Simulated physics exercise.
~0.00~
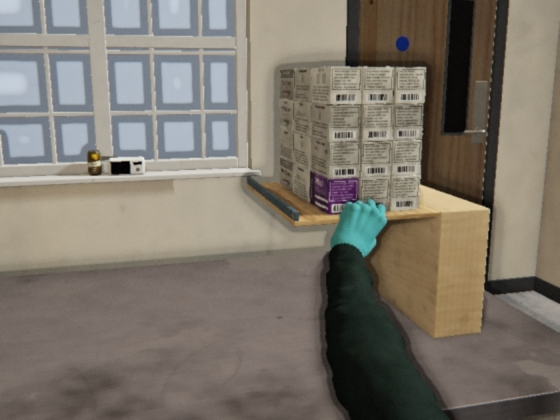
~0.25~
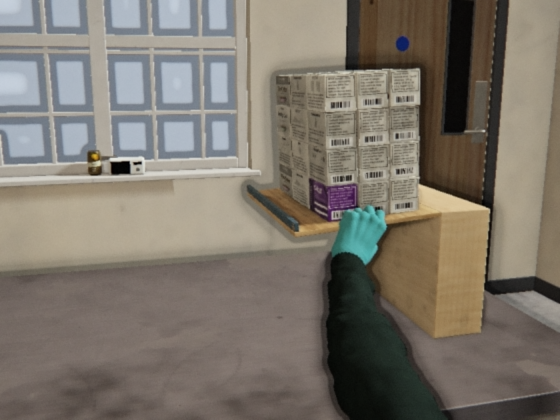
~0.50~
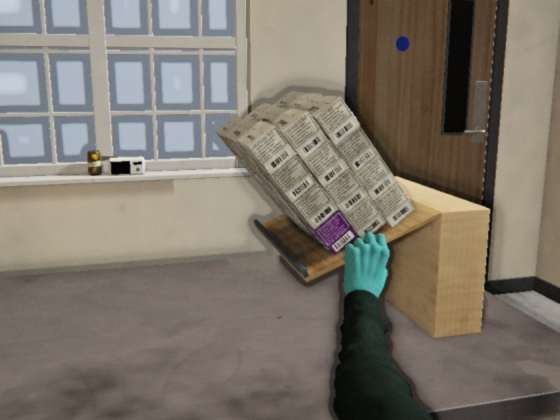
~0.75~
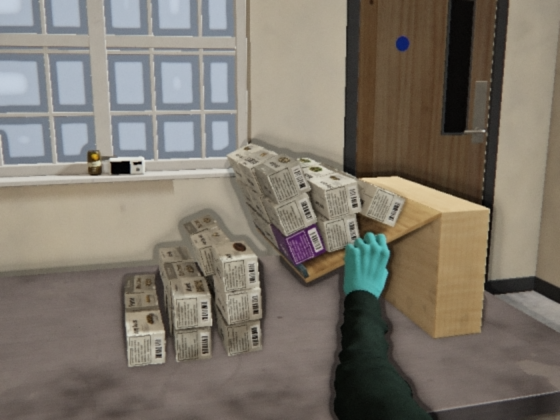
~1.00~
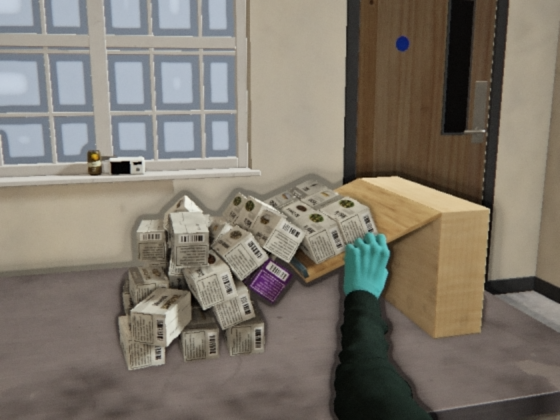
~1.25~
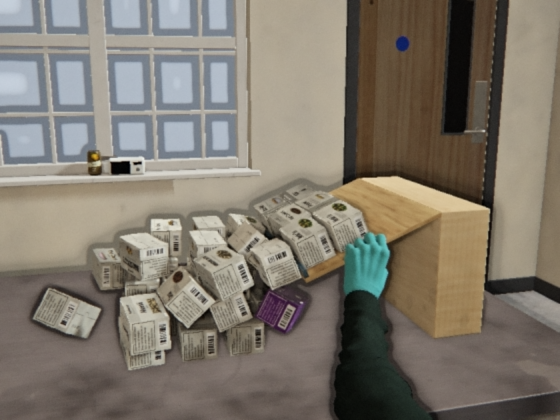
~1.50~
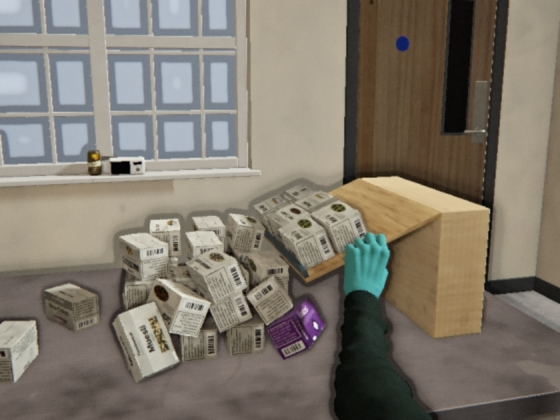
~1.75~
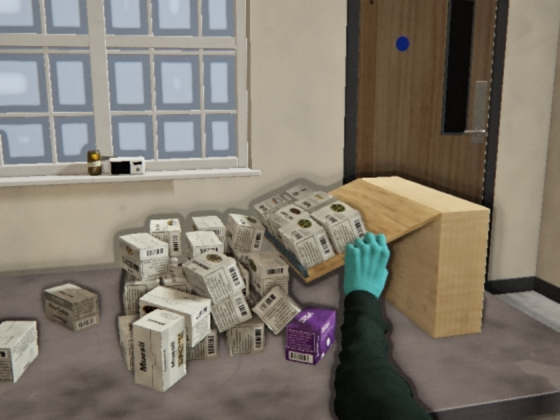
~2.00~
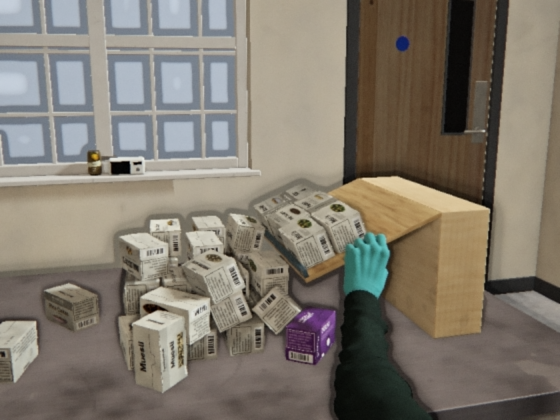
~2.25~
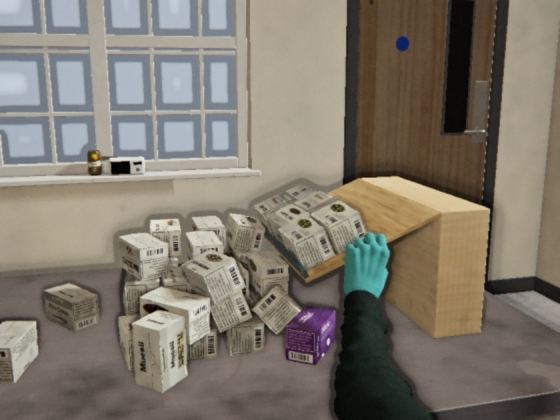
A teal-gloved hand in a dark green sleeve holds the front edge of a hinged wooden tray beside a pale wooden block, seen from a fixed view in a room with a window at left and a brown door behind. A neat stack of whitish printed packets, one of them purple at the bottom front, stands on the tray. The tray dips down to the left, and the stack leans and breaks apart. Packets tumble leftward into a heap, and the purple one rolls off. Finally the tray stays tilted, a few packets remain on it, and the purple one rests below near the arm.
